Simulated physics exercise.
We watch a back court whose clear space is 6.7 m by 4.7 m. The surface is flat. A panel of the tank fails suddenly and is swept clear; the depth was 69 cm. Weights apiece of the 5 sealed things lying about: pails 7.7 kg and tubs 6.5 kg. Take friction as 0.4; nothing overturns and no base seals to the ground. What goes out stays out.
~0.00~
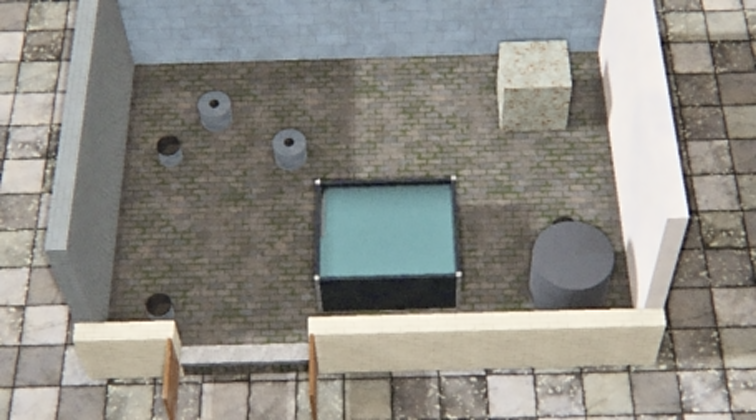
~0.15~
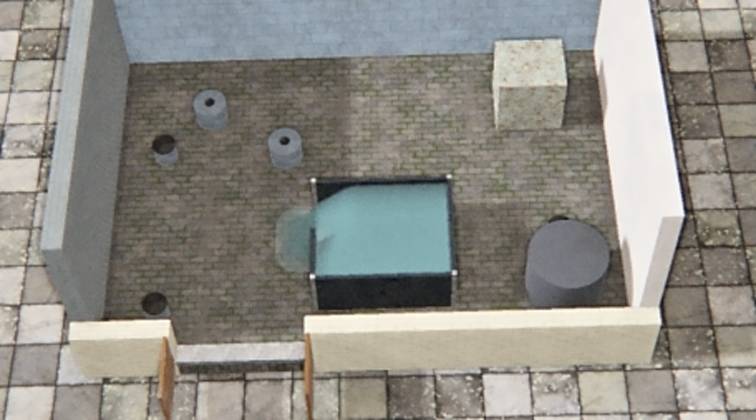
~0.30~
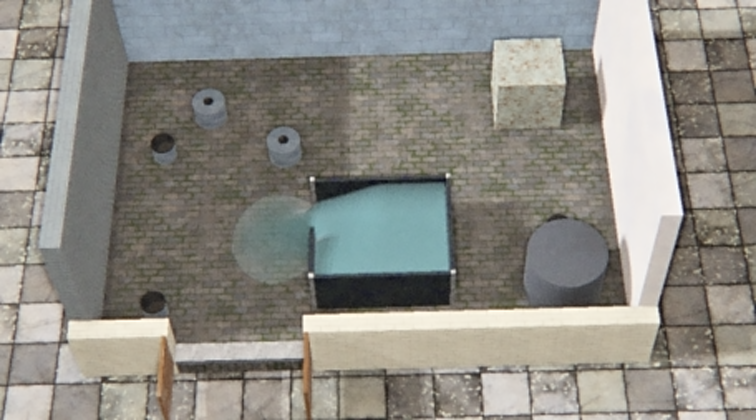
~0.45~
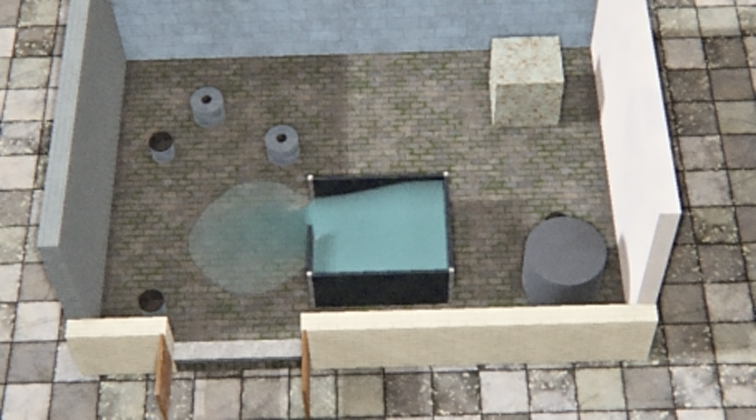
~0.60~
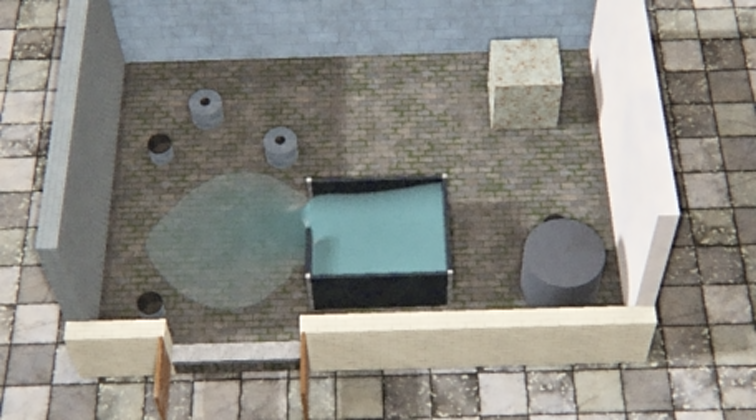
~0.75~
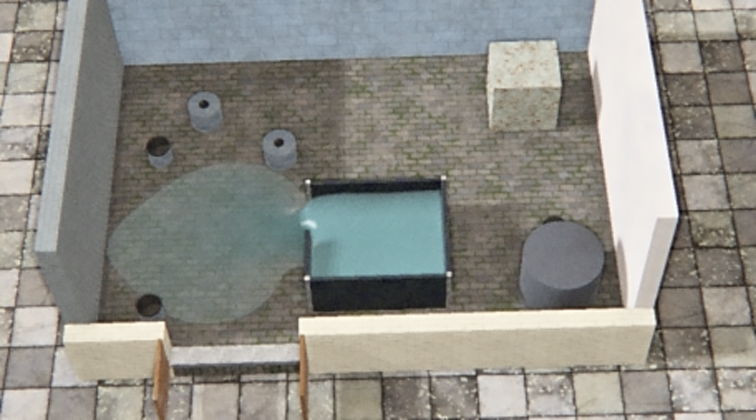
Walled courtyard with a dark-sided tank releasing blue-green water through its left side, the shallow sheet spreading leftward across the paving.
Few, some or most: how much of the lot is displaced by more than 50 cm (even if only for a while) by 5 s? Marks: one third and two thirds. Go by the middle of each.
That comes to from one to two thirds.
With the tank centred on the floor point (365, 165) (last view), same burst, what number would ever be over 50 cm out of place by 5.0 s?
In that case 4 of them.
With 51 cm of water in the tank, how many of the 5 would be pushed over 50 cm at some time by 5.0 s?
Then 3.
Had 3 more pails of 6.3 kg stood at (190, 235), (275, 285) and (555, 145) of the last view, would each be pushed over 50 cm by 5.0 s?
In turn: More, under, less.
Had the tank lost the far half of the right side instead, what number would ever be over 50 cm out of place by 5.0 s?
In that case 1 of them.
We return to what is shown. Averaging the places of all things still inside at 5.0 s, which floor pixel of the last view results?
Around (363, 153).
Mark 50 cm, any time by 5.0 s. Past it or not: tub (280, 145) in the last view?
It is under.
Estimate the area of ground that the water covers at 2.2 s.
About 13 m2.
After 1.1 s 0 of 5 are over 50 cm from their spots; 0 afloat.
After 2.2 s 2 of 5 are over 50 cm from their spots; 2 afloat.
After 3.5 s 2 of 5 are over 50 cm from their spots; 1 afloat.
After 5.0 s 3 of 5 are over 50 cm from their spots, and 3 have been at some point; 0 afloat.
